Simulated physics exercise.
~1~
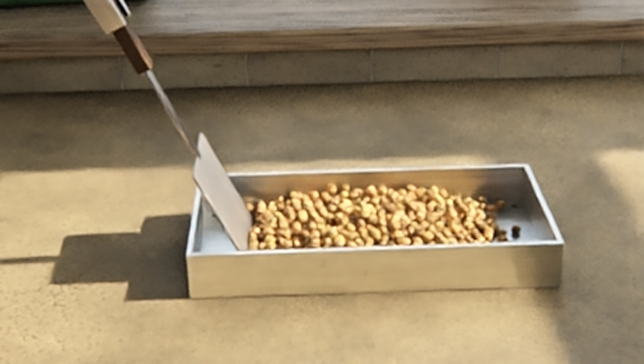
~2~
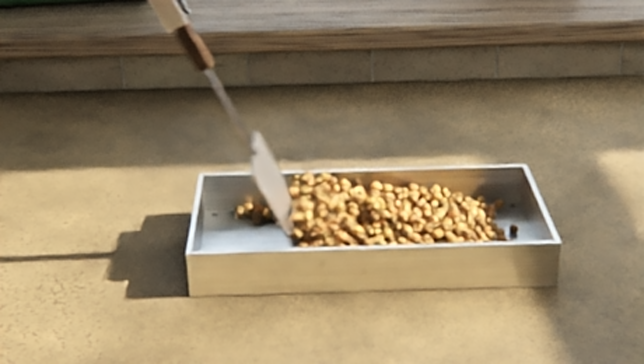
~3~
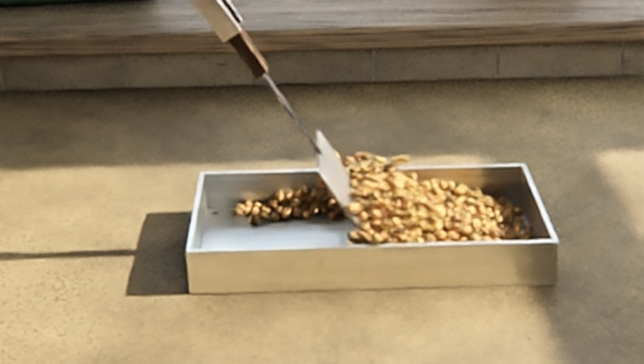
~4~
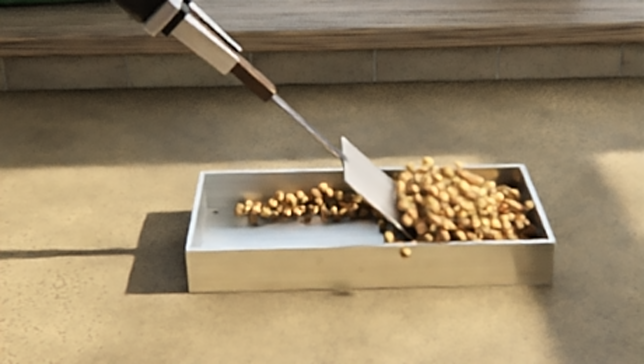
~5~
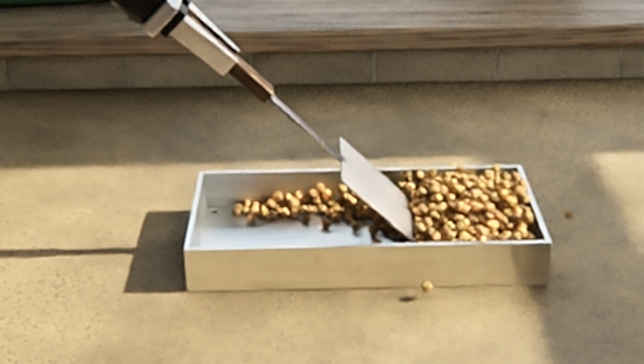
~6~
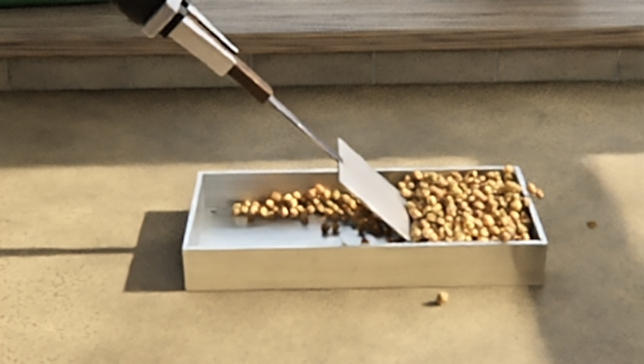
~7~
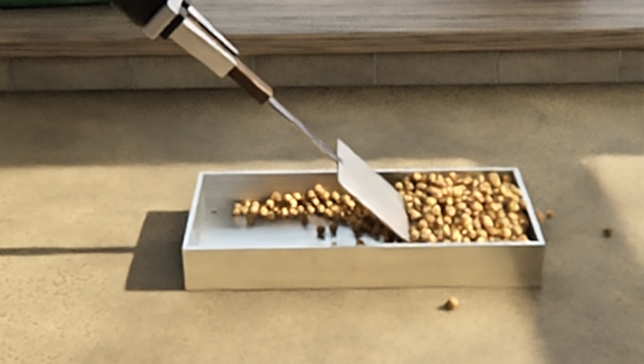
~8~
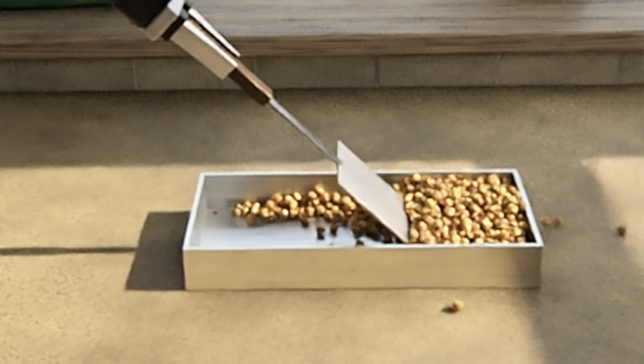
A flat pale spatula, held by a robot arm reaching in from the upper left, stands at the left end of a shallow silvery trough full of golden-brown dried chickpeas. The trough rests on a sunlit tan surface, seen from slightly above, with a wooden ledge behind. The blade sweeps right, heaping the chickpeas ahead of it and leaving a thin trail behind. Just past the middle it tilts flatter and halts, and the steep heap slumps toward the right end. A few chickpeas spill over the front and right edges and come to rest outside, while nearly all stay in the trough.
